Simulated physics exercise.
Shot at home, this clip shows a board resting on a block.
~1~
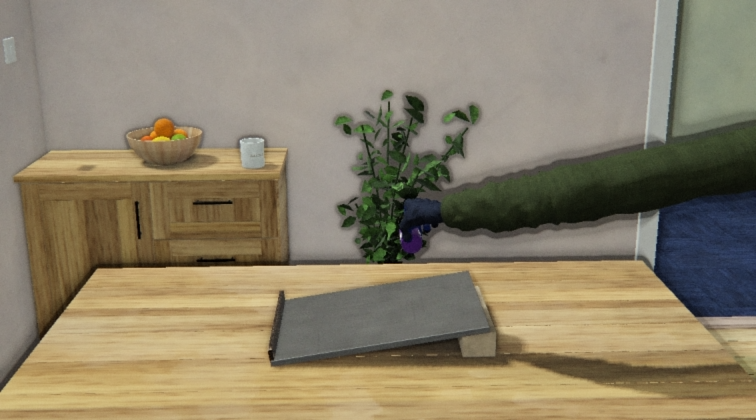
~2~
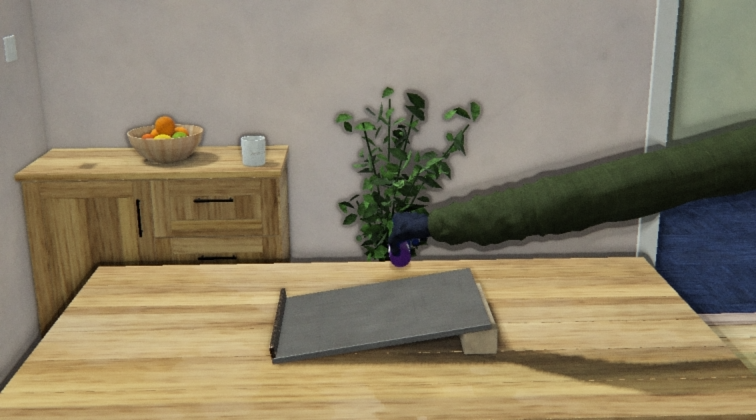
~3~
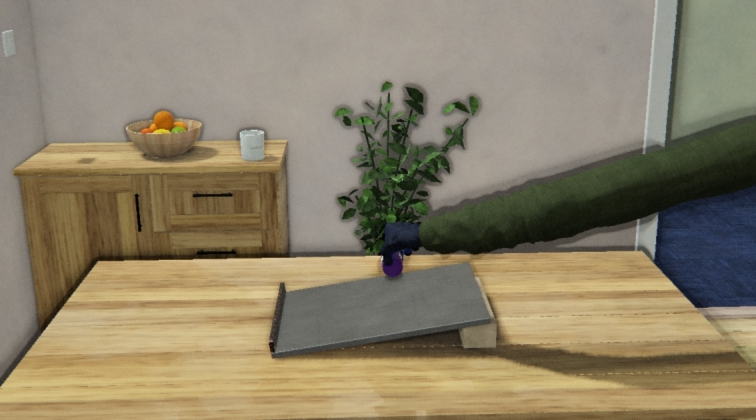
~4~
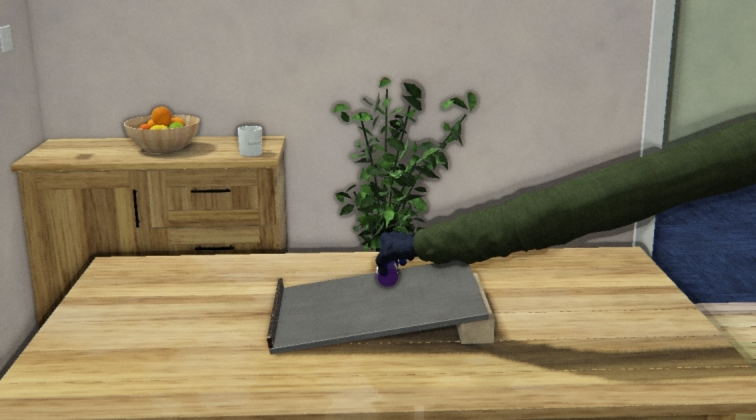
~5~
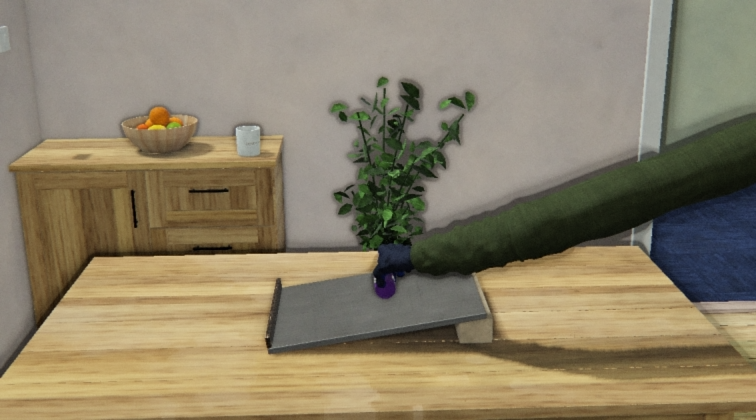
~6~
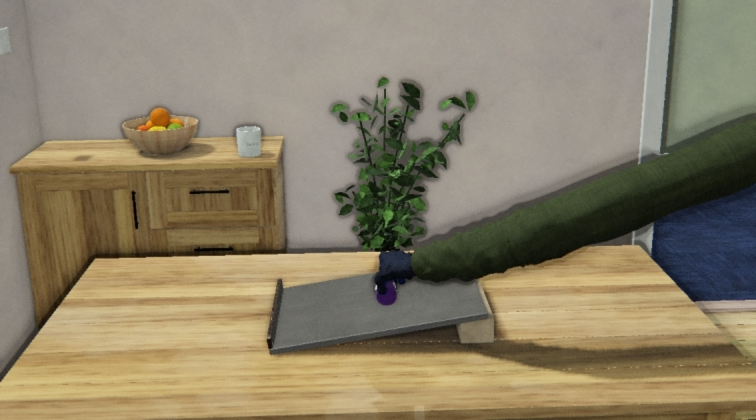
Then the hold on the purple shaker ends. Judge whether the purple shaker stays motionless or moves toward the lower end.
The purple shaker moves toward the lower end.
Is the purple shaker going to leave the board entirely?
Watch the purple shaker: It stays aboard.
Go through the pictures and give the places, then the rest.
In the first picture, coming down; purple shaker (410, 237).
In the second picture, coming down; purple shaker (399, 251).
In the third picture, coming down; purple shaker (392, 260).
In the fourth picture, coming down; purple shaker (387, 270).
In the fifth picture, coming down; purple shaker (384, 282).
In the sixth picture, in place under the hand; purple shaker (386, 288).
Then, 0.40 s on from there, purple shaker shifted about its own width near (370, 291).
Then, 0.60 s on from there, purple shaker shifted well along near (343, 296).
Then, 0.80 s on from there, purple shaker shifted well along near (302, 303).
Then, 0.90 s on from there, purple shaker shifted well along near (288, 305).
In the end, moved from the start, purple shaker. At the end, from the last picture's camera, purple shaker near (287, 305). The purple shaker runs down the board.
